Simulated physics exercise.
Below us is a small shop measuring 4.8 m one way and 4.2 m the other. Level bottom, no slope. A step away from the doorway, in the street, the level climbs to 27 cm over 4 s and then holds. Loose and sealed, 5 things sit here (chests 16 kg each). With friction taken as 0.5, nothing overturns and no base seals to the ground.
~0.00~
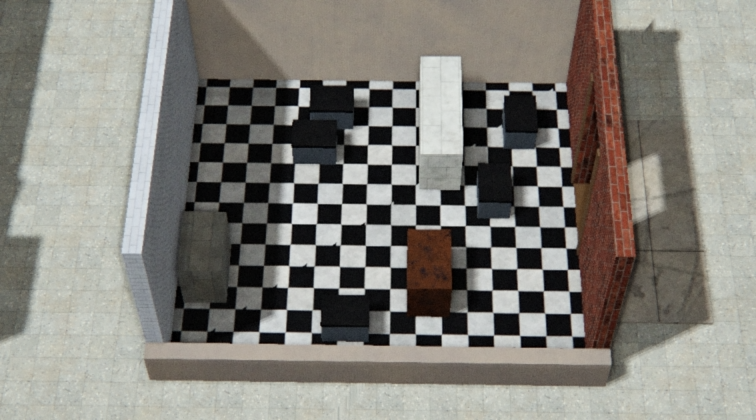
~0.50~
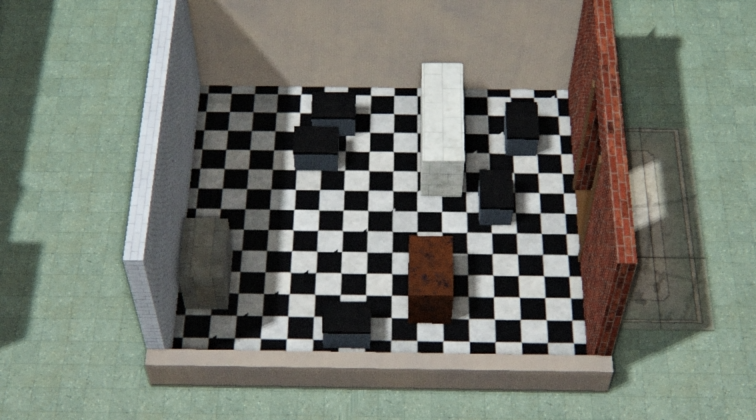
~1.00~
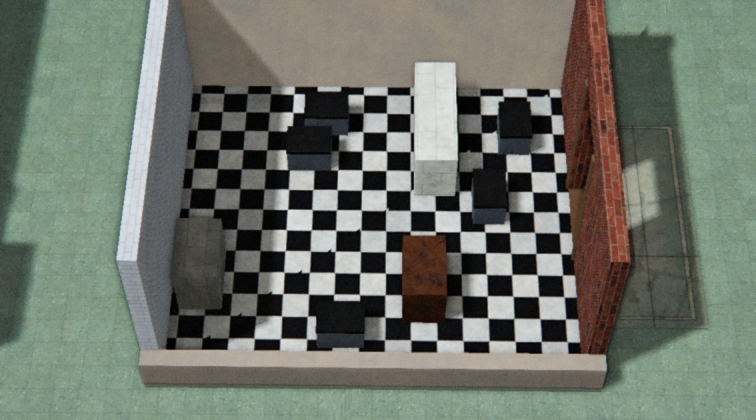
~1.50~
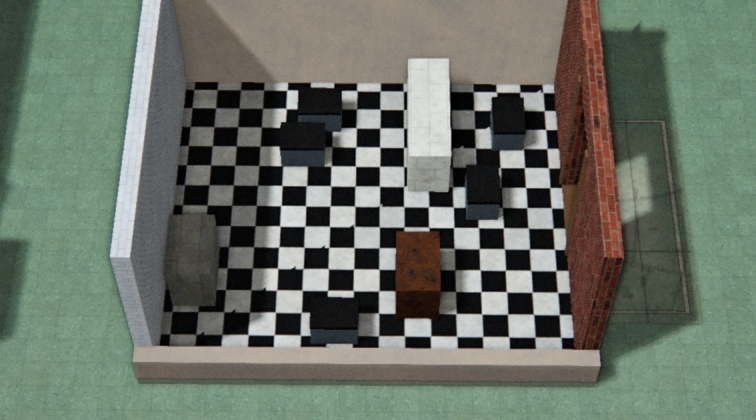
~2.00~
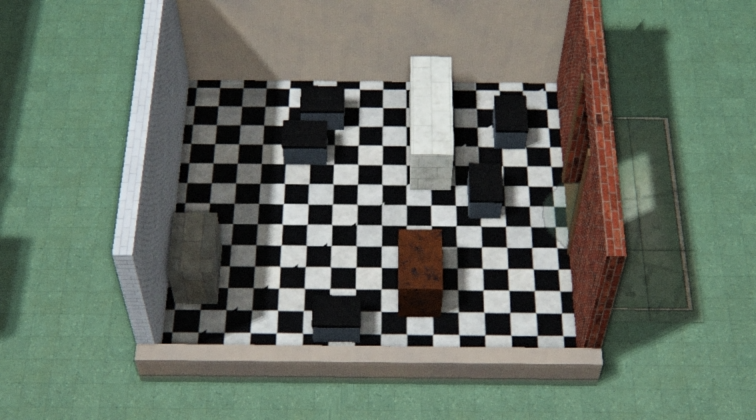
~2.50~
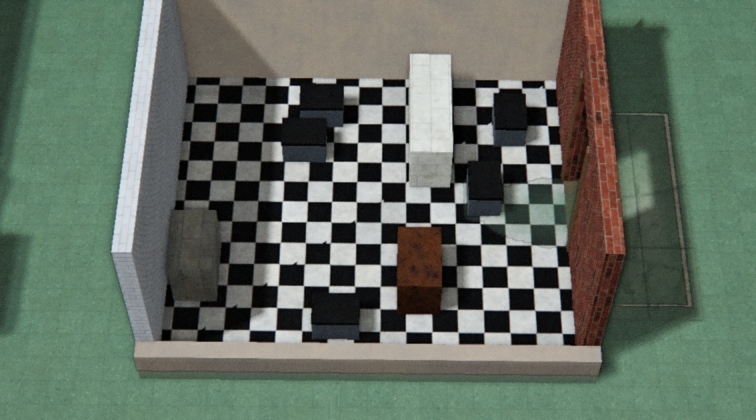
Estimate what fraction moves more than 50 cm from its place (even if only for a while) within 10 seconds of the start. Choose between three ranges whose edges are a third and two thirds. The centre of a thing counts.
The range is the lowest, under a third.
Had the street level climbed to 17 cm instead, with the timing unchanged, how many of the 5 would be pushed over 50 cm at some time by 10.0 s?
The count would be 1.
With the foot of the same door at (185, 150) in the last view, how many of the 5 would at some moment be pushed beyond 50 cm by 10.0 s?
The answer then is 3.
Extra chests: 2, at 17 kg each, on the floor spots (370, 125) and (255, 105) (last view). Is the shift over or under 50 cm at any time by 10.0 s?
In that order: Short of it, short of it.
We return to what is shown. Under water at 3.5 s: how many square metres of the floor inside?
At that time the wet patch spans about 3.0 m2.
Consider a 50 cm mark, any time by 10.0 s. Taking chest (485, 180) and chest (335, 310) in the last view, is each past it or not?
First farther, then not as far.
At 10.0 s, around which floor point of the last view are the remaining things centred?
I'd say about (336, 173) in the last view.
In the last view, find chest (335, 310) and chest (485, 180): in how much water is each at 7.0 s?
About 3 and 5 cm.
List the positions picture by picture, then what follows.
In the first picture, a chest at (521, 113), on the bottom; a chest at (345, 310), on the bottom; 0.0 m2 under water; 0 of 5 have shifted.
In the second picture, a chest at (522, 119) rests on the ground; a chest at (347, 316), on the bottom; water covers 0.0 m2; 0 of 5 have shifted.
In the third picture, a chest at (515, 119), on the bottom; a chest at (340, 316) rests on the ground; water covers 0.0 m2; 0 of 5 have shifted.
In the fourth picture, a chest at (509, 114) rests on the ground; a chest at (334, 312), on the bottom; 0.0 m2 under water; 0 of 5 have shifted.
In the fifth picture, a chest at (511, 113) rests on the ground; a chest at (336, 310) rests on the ground; 0.1 m2 under water; 0 of 5 have shifted.
In the sixth picture, a chest at (511, 110) rests on the ground; a chest at (336, 308) rests on the ground; water covers 0.7 m2; 0 of 5 have shifted.
After 3.5 s 0 of 5 are over 50 cm from their spots; 0 afloat.
After 4.5 s 0 of 5 are over 50 cm from their spots; 0 afloat.
After 7.0 s 1 of 5 are over 50 cm from their spots; 0 afloat.
After 10.0 s 1 of 5 are over 50 cm from their spots, and 1 have been at some point; 2 afloat.
